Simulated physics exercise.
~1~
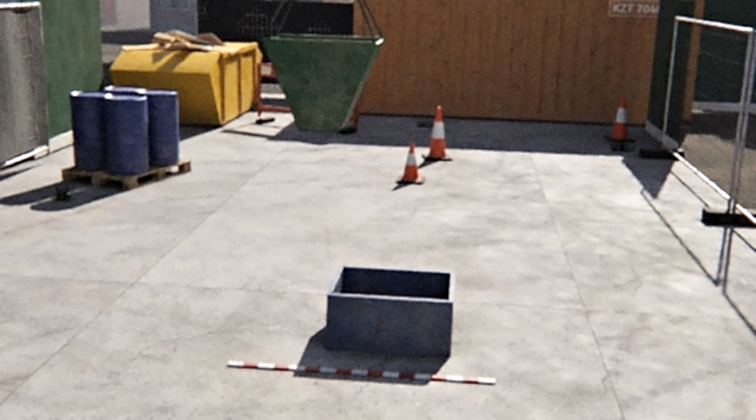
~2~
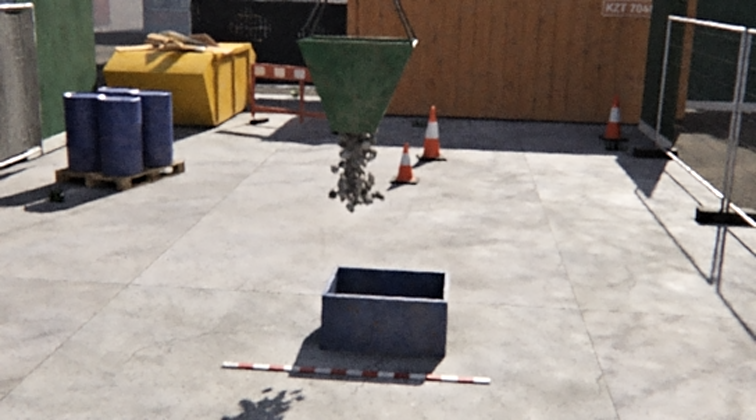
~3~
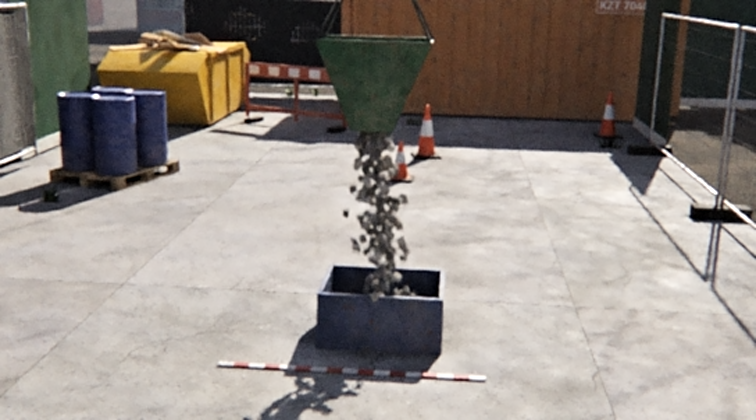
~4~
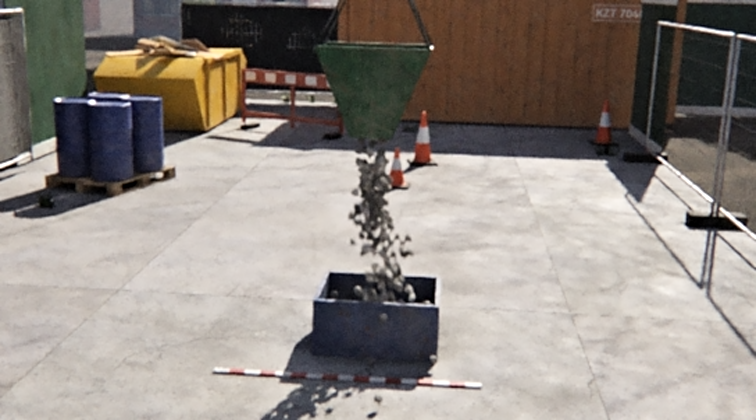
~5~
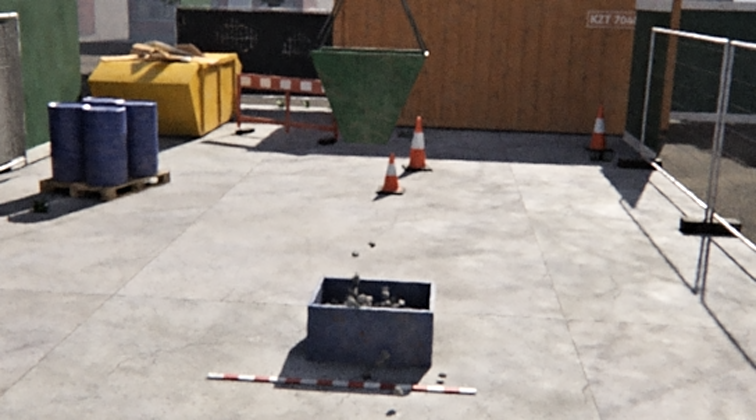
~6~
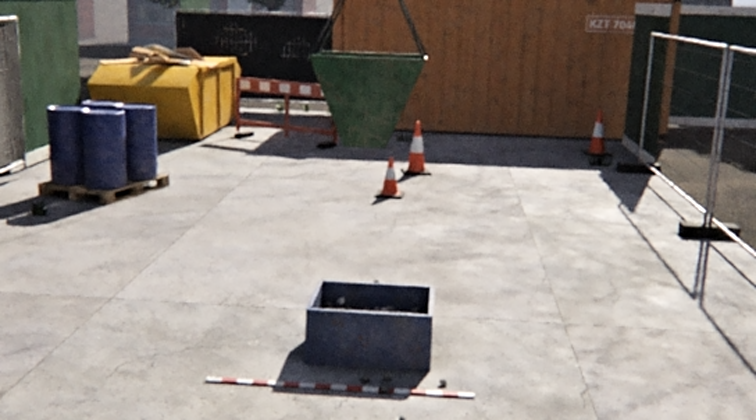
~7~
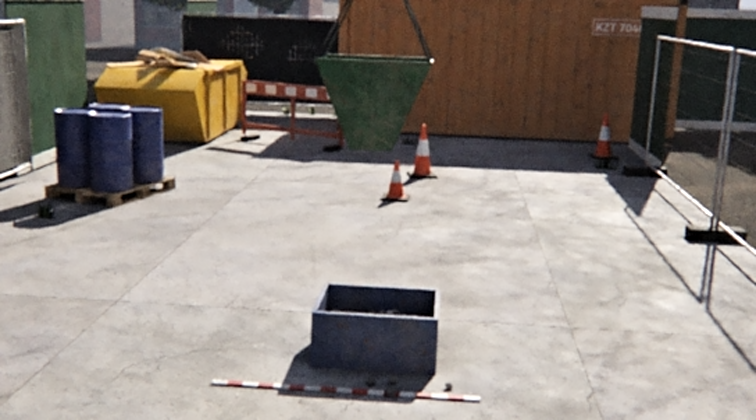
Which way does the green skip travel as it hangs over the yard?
The green skip moves to the right as the viewer sees it.
